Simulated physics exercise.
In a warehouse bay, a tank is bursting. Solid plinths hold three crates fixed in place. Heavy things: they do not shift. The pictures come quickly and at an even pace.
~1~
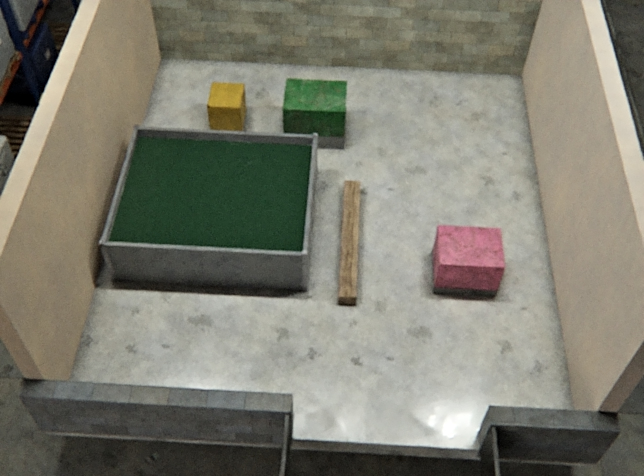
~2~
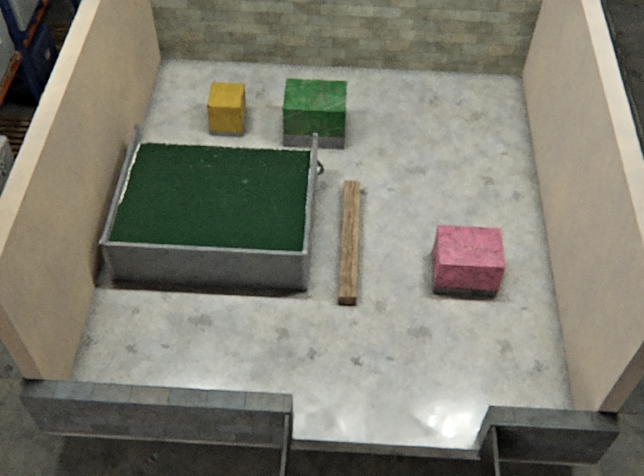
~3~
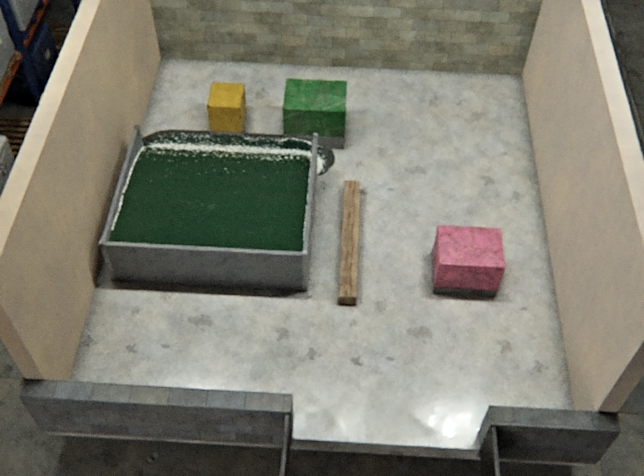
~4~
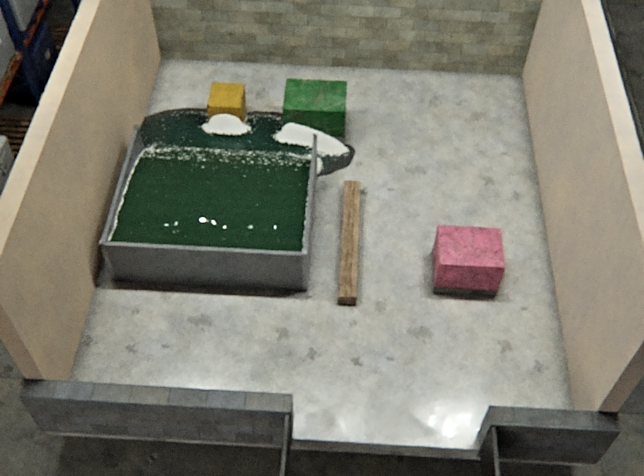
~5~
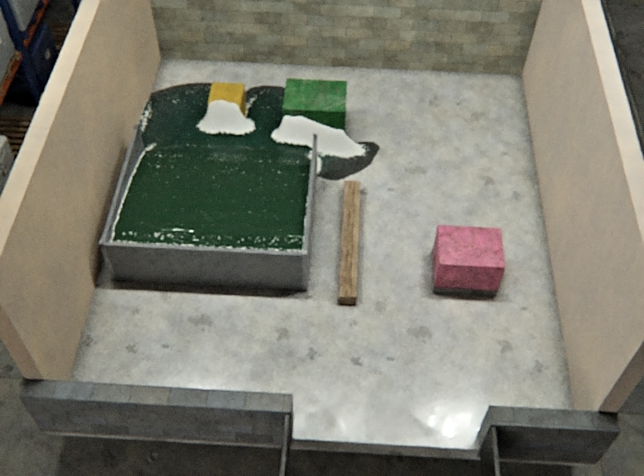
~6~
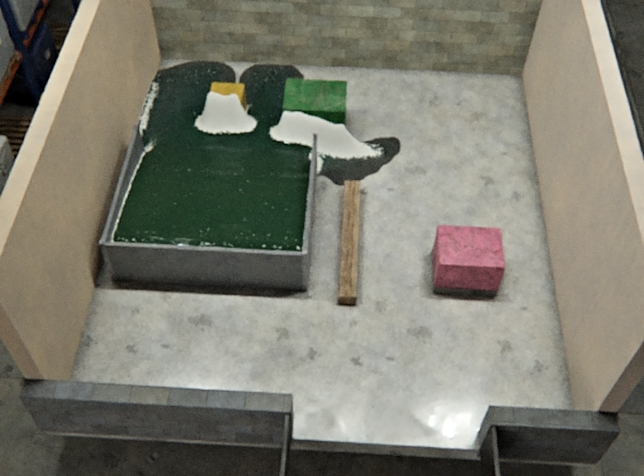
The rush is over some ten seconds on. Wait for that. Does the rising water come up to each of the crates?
The green crate - yes, it does. The yellow crate - yes, it does. The pink crate - yes, it does.
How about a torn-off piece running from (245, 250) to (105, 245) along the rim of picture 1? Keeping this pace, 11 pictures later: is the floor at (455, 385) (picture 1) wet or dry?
Logged for the spot: In a puddle.
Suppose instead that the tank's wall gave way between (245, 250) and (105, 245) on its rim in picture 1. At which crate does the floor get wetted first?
First: The one in pink.
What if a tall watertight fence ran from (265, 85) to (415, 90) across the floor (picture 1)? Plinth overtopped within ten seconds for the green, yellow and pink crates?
Note - green: Flooded; yellow: Flooded; pink: Flooded.
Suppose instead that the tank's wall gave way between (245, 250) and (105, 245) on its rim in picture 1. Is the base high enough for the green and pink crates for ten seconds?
My take: The green crate stays clear, while the pink crate gets flooded.
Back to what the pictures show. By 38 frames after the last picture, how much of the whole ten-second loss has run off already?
I make it 5 per cent.
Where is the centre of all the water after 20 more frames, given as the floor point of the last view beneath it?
Centre: Close to (287, 152).
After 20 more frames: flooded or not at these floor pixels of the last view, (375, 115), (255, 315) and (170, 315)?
Result by point, in sequence: Waterlogged, then unwetted, then unwetted.
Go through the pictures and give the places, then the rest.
The first frame shows the tank at (216, 190) is whole and still.
In the second frame, the front is at (319, 171), out from the gap on the tank's far side.
In the third frame, water pours out on the tank's far side and has run to (328, 155).
In the fourth frame, the front is at (350, 151), out from the gap on the tank's far side.
In the fifth frame, water pours out on the tank's far side and has run to (372, 147).
In the sixth frame, the front is at (158, 73), out from the gap on the tank's far side.
A moment on, water covers 30 % of the floor; the green crate water round its plinth, the yellow crate water round its plinth, the pink crate not reached.
Next, water covers 50 % of the floor; the green crate water round its plinth, the yellow crate water round its plinth, the pink crate water round its plinth.
Then, water covers 60 % of the floor; the green crate water round its plinth, the yellow crate water round its plinth, the pink crate water round its plinth.
Later, water covers 80 % of the floor; the green crate water round its plinth, the yellow crate water round its plinth, the pink crate water round its plinth.
In the end, water covers 95 % of the floor; the green crate was topped, the yellow crate was topped, the pink crate was topped.
